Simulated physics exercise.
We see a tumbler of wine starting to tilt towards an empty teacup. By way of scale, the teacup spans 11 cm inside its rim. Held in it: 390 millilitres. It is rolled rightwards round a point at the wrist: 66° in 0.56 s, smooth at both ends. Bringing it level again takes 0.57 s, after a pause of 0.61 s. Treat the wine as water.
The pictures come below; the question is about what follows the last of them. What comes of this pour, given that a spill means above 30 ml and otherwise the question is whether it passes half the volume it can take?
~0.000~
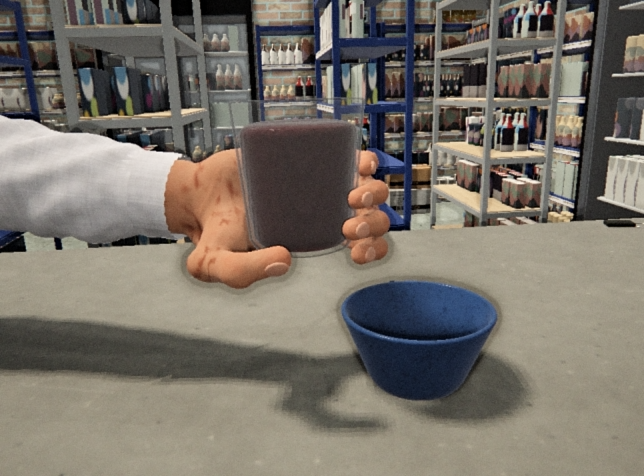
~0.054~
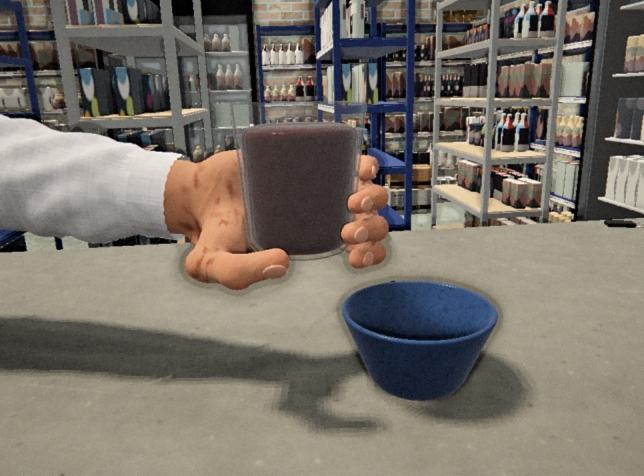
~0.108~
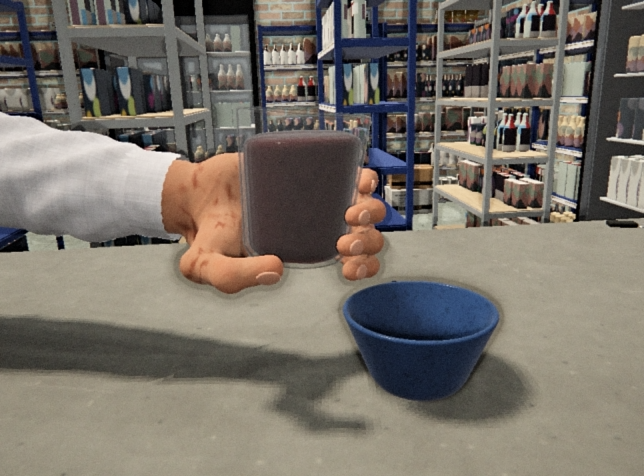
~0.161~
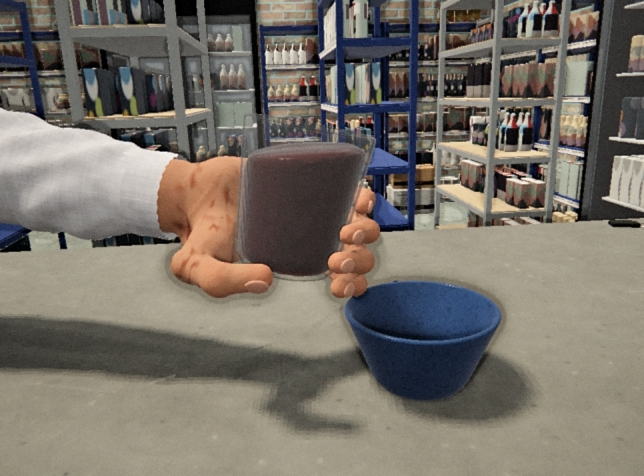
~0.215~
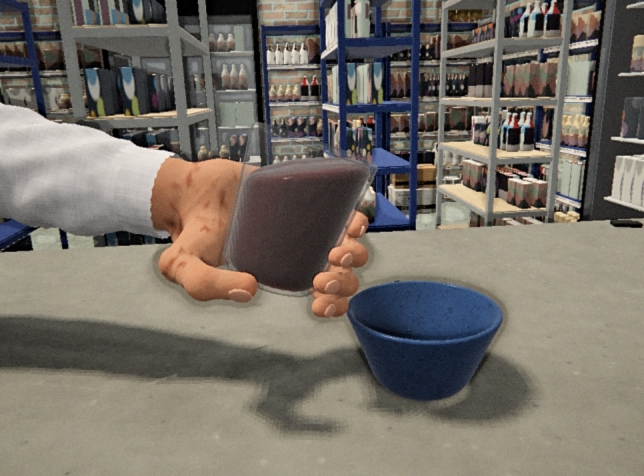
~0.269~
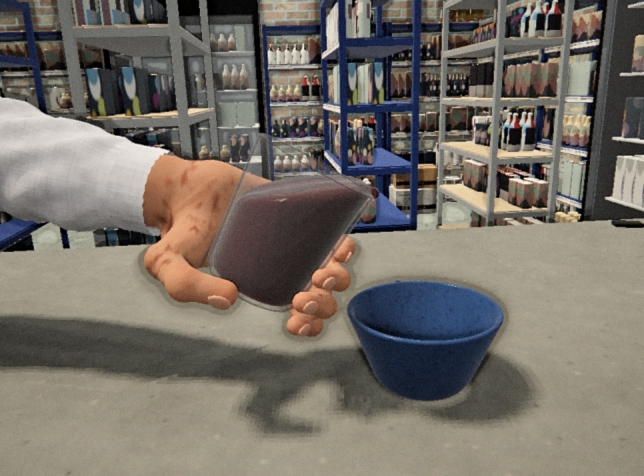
The pour is a spill.
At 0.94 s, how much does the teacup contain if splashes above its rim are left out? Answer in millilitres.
Roughly 150 ml.
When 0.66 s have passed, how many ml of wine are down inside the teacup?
Some 60 ml.
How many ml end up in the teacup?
There's about 160 ml in it.
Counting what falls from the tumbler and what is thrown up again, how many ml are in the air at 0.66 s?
About 50 ml.
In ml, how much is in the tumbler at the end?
I'd say some 160 ml.
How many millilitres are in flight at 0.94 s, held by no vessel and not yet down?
I'd put it near 20 ml of liquid.
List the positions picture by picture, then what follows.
In the first frame, tilt 0°; pouring edge (361, 102); surface from (259, 127) to (336, 124); the teacup's rim runs from (344, 315) to (489, 305).
In the second frame, tilt 2°; pouring edge (363, 106); surface from (253, 130) to (338, 127).
In the third frame, tilt 6°; pouring edge (368, 120); surface from (263, 137) to (342, 136).
In the fourth frame, tilt 13°; pouring edge (372, 142); surface from (259, 155) to (348, 147).
In the fifth frame, tilt 21°; pouring edge (373, 168); surface from (253, 176) to (353, 162).
In the sixth frame, tilt 31°; pouring edge (369, 198); surface from (241, 199) to (352, 183); 1 per cent is over the edge.
By 0.66 s the tilt is 66° and the teacup has 55 ml, the tumbler 270 ml, and 15 ml is on the worktop.
By 0.94 s the tilt is 66° and the teacup has 145 ml, the tumbler 185 ml, and 40 ml is on the worktop.
By 1.24 s the tilt is 63° and the teacup has 160 ml, the tumbler 155 ml, and 70 ml is on the worktop.
By 1.57 s the tilt is 14° and the teacup has 160 ml, the tumbler 155 ml, and 80 ml is on the worktop.
At rest the teacup has 160 ml, the tumbler 155 ml, and 80 ml is on the worktop.
